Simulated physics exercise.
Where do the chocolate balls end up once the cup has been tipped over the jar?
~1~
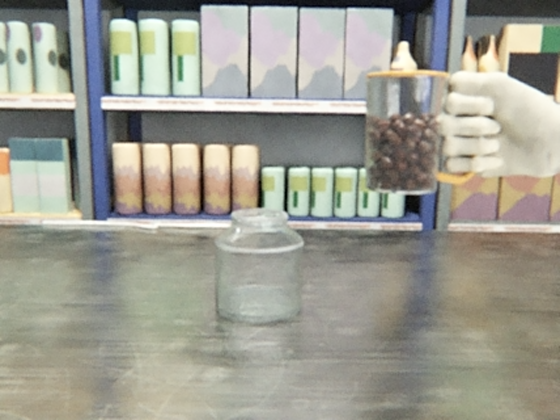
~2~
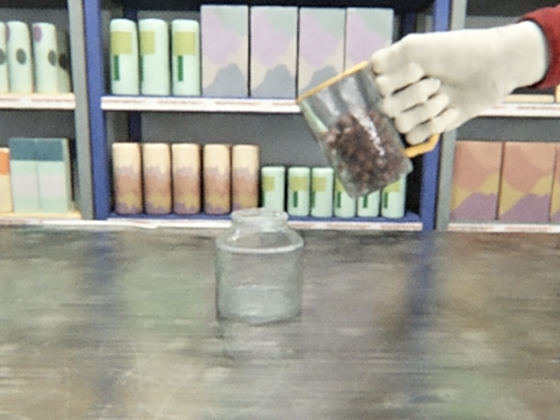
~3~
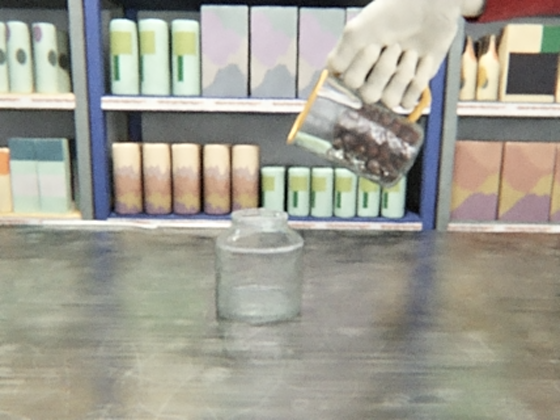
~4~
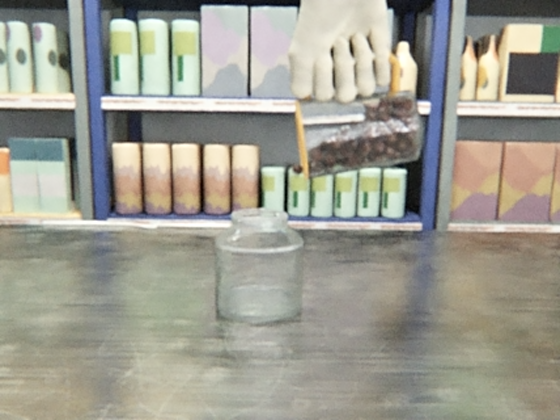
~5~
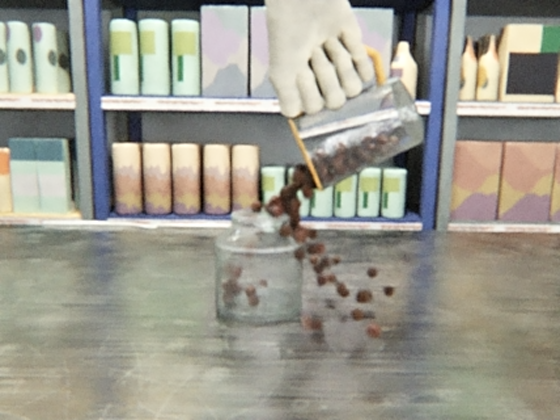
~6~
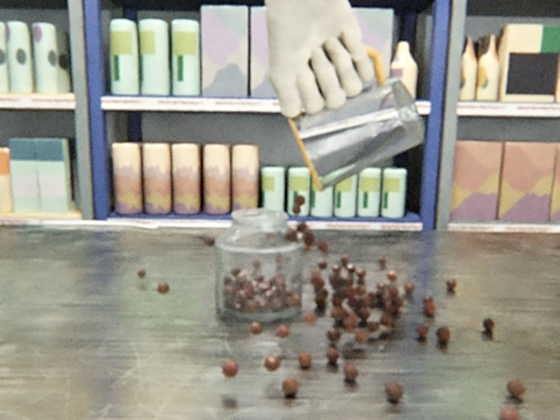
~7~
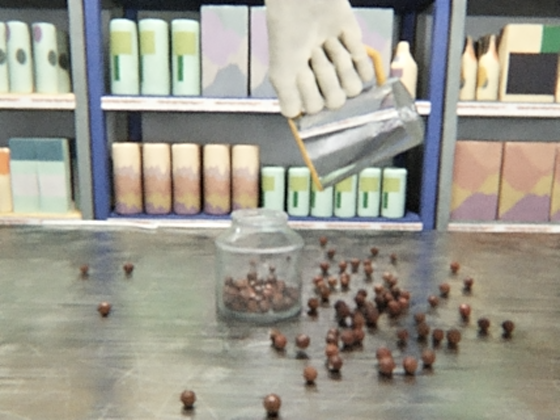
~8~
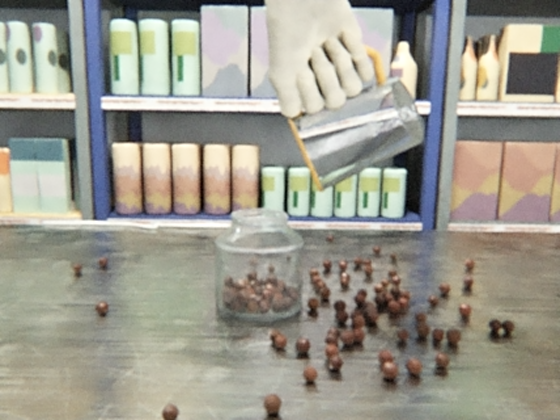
Most of them lie scattered on the table around the jar, while a smaller part rests inside it. Hardly any are left in the cup.
